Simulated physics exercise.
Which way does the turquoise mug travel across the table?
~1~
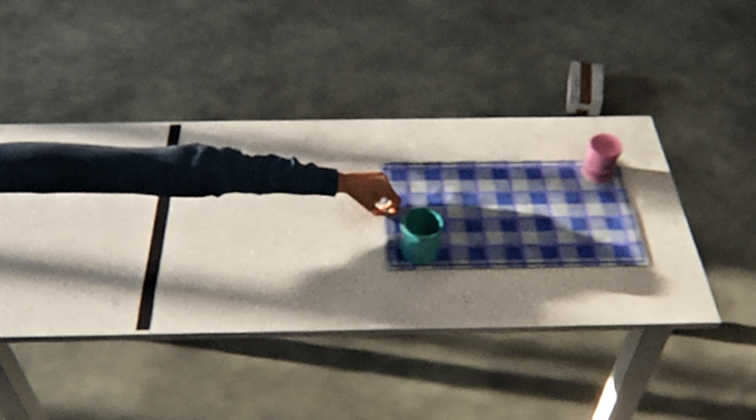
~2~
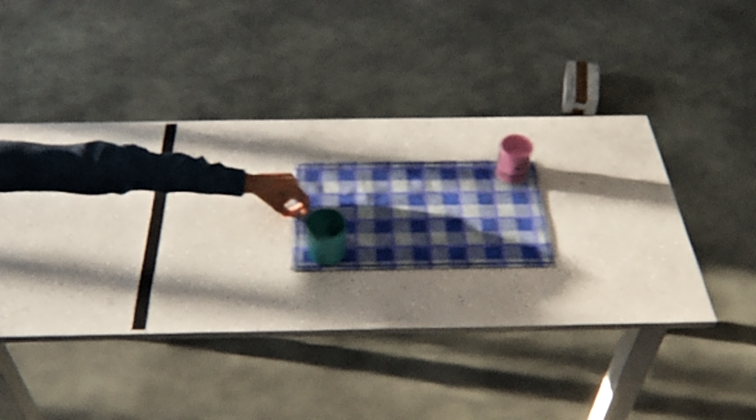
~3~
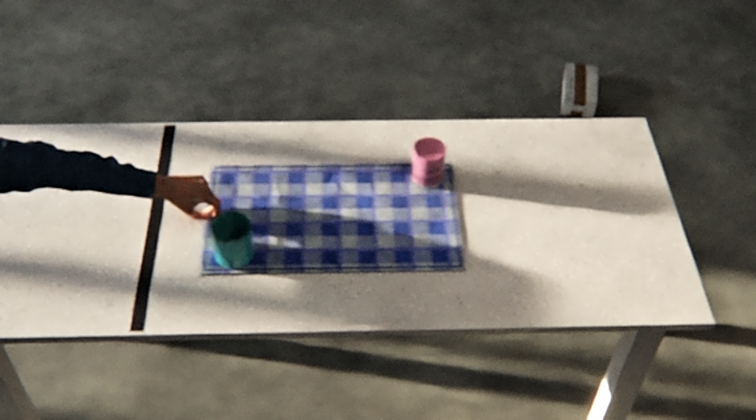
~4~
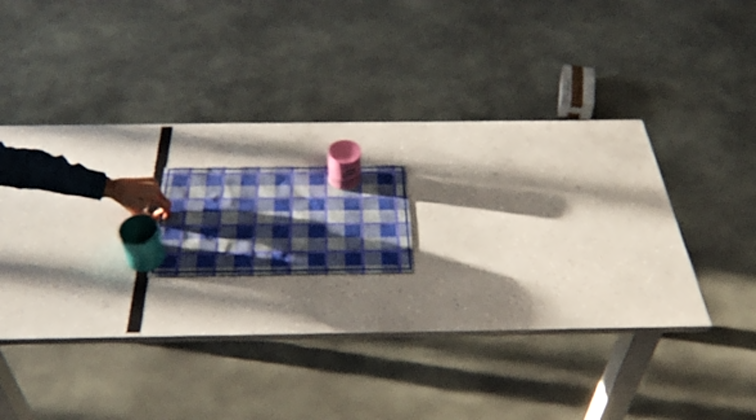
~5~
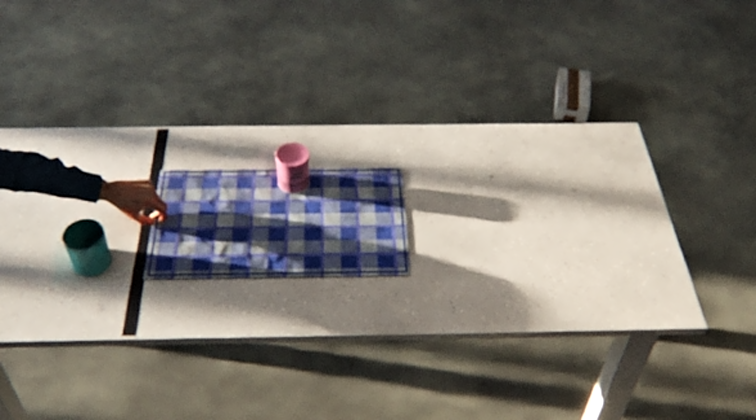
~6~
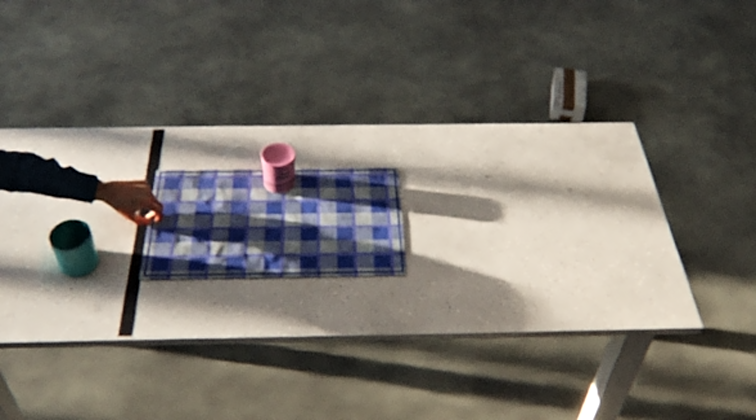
The turquoise mug travels to the left, going past the tape after the mat stops.
